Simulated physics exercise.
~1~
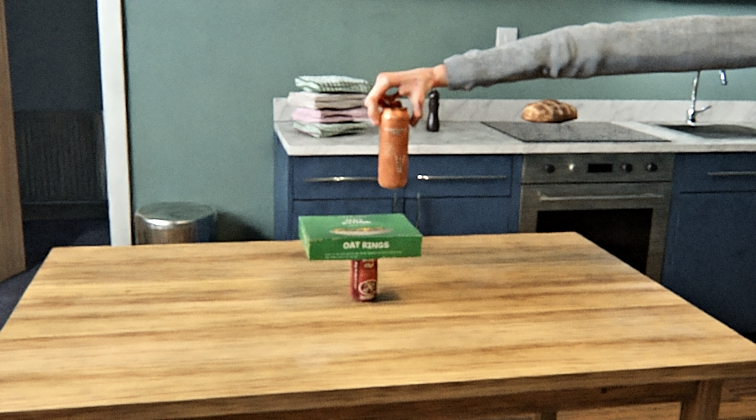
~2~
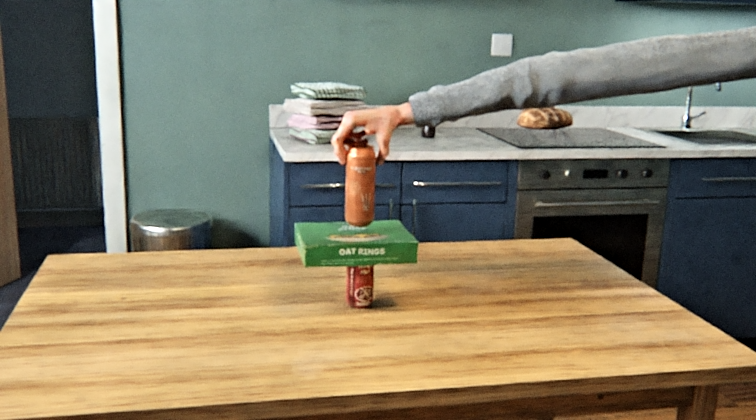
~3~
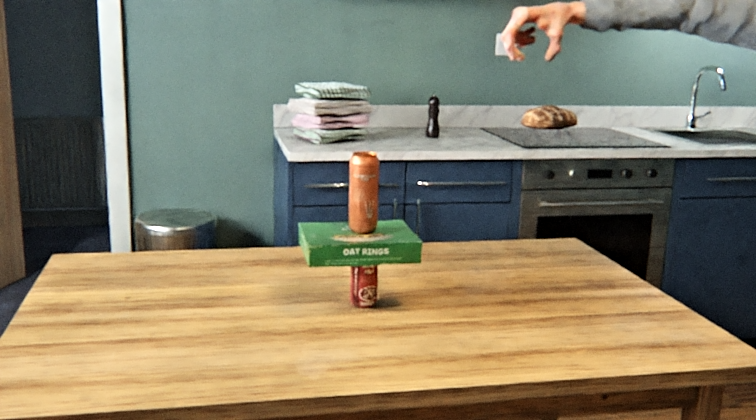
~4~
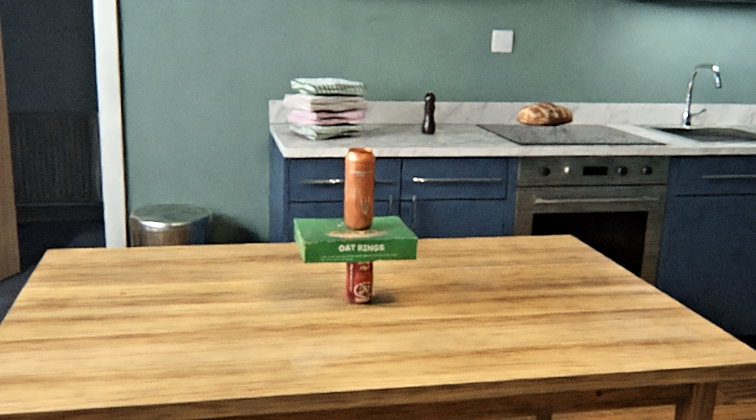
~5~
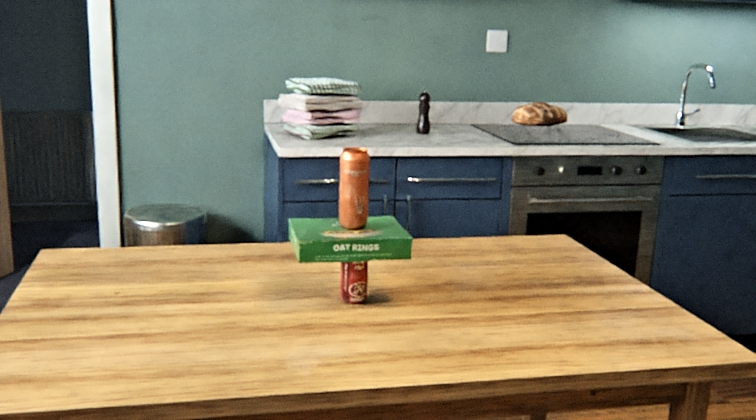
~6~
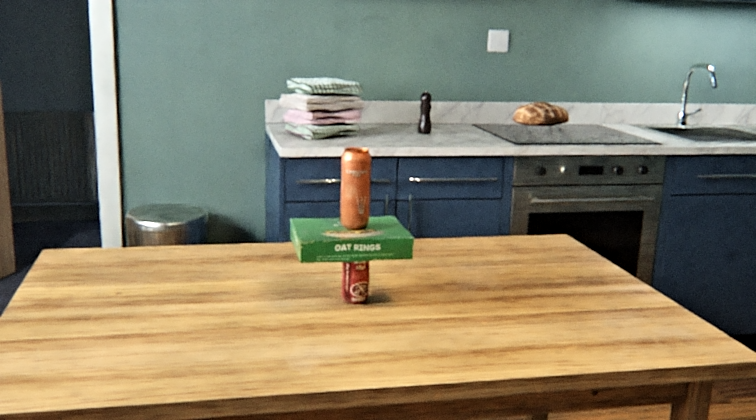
An orange can is held by a hand above a green packet labelled oat rings, which lies flat across an upright red can on a wooden table. The slightly swaying view looks across the table to a kitchen with blue cupboards, an oven, a loaf, folded cloths and a sink against a green wall. Reaching in from the right in a grey sleeve, the arm lowers the orange can leftward onto the packet. The hand lets go and draws back to the upper right, then leaves view. The orange can stays upright, and the whole stack remains balanced and still.
